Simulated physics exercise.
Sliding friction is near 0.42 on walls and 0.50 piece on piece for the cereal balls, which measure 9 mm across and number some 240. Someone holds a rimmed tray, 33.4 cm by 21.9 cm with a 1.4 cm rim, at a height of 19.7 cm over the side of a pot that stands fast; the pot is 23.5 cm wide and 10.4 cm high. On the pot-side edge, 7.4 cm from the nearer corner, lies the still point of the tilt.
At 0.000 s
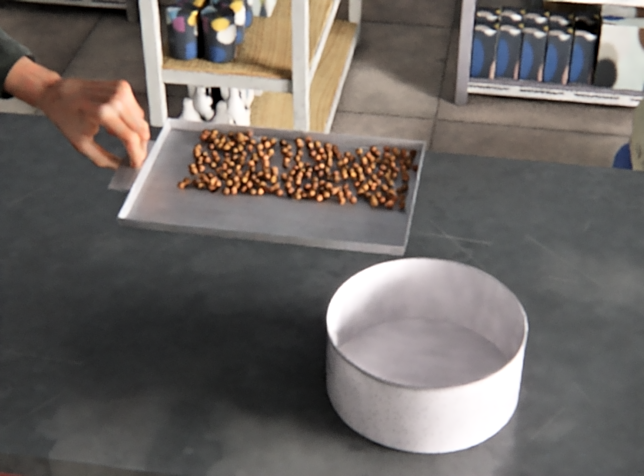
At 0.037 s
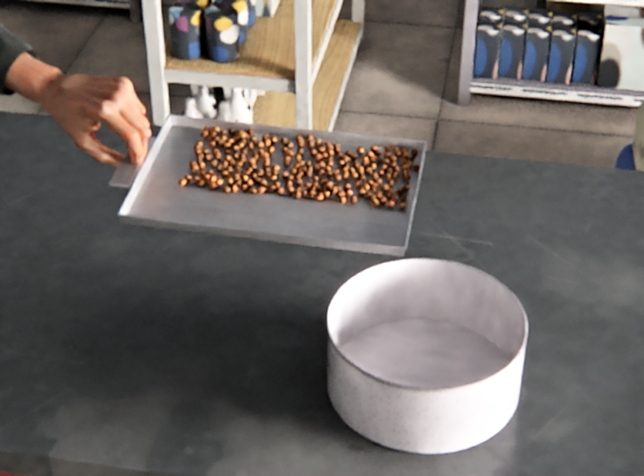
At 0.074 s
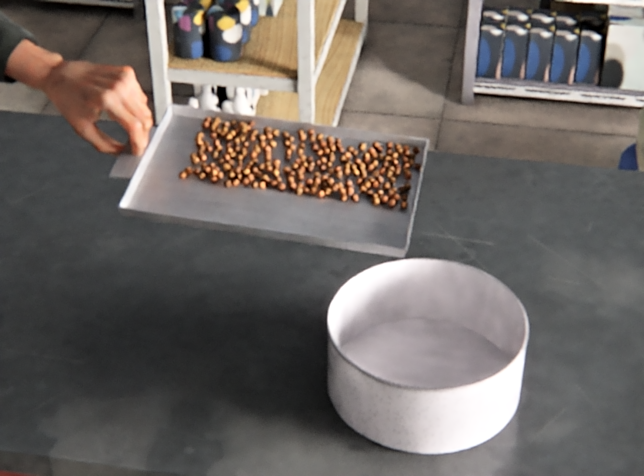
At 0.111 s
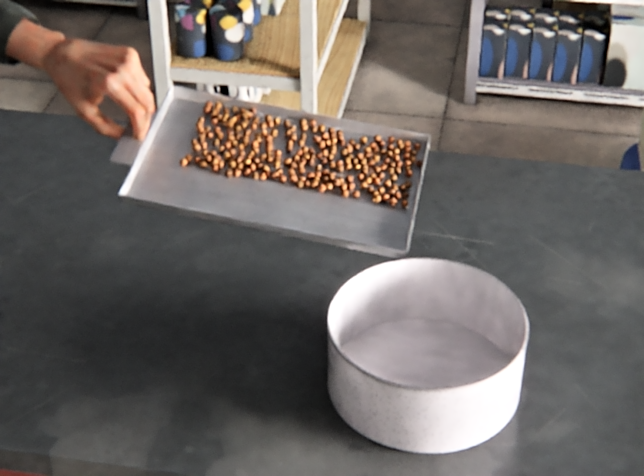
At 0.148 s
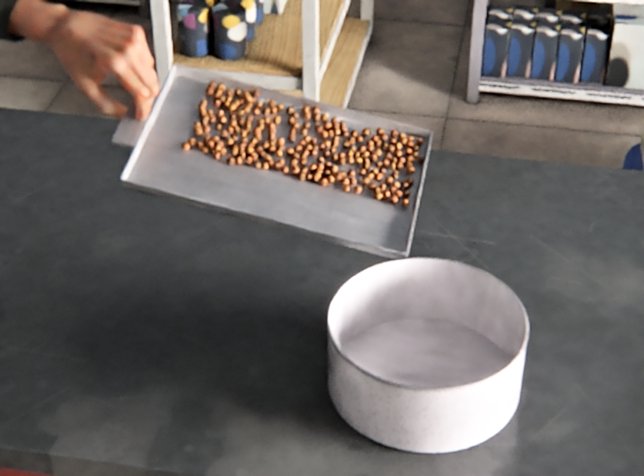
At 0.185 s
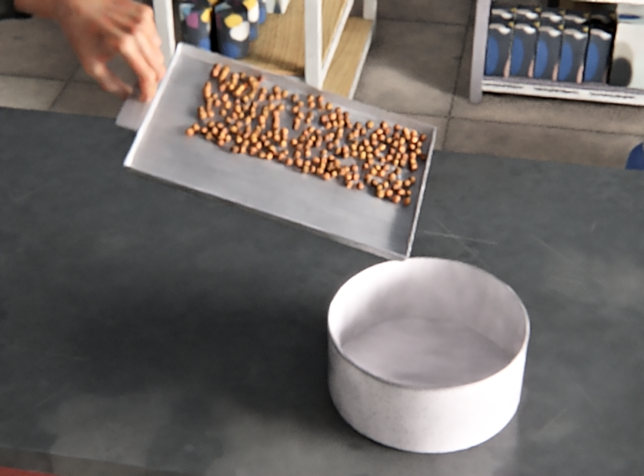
Metal tray of small brown pieces tilting down to the right beside a white round pot, a hand raising its left end.
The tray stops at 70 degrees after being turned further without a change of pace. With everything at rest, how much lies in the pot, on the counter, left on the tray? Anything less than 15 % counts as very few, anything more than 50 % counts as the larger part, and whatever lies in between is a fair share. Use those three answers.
Pot: The larger part. Counter: Very few. Tray: A fair share.
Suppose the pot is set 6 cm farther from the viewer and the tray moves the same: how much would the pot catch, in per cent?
Then close to 75 per cent.
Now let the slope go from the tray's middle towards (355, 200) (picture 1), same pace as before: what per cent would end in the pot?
Roughly 35 percent of them.
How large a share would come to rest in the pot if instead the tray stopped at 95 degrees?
In that case some 100 per cent.
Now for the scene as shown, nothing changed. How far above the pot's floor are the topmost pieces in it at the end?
It stands at some 2.0 cm.
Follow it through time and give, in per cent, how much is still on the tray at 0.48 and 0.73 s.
In turn: 100, 30.
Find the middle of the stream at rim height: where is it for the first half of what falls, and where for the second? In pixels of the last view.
At about (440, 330), then at (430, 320).
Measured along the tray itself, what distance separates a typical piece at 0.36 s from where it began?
About 2 cm.
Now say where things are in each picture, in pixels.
The first frame shows tray tilt 0 degrees, front corners at (120, 216) and (403, 245); middle of the pieces at (295, 169); pot at (426, 319).
The second frame shows tray tilt 1 degrees, front corners at (121, 214) and (404, 246); middle of the pieces at (296, 167).
The third frame shows tray tilt 3 degrees, front corners at (122, 206) and (404, 248), lowest corner right front; middle of the pieces at (298, 162).
The fourth frame shows tray tilt 8 degrees, front corners at (122, 193) and (405, 250), lowest corner right front; middle of the pieces at (299, 154).
The fifth frame shows tray tilt 13 degrees, front corners at (124, 178) and (405, 252), lowest corner right front; middle of the pieces at (301, 143).
The sixth frame shows tray tilt 19 degrees, front corners at (127, 163) and (406, 255), lowest corner right front; middle of the pieces at (305, 134); pot at (428, 319). The tray's pace is about 150 degrees a second.
After 0.36 s, tilt 46 degrees; the tray holds 100 %, the pot 0 %.
Then, at 0.48 s, tilt 64 degrees; the tray holds 100 %, the pot 0 %.
After 0.73 s, tilt 70 degrees; the tray holds 30 %, the pot 65 %.
By 1.8 s all is still; pot 75 %, counter 0 %, tray 25 %.
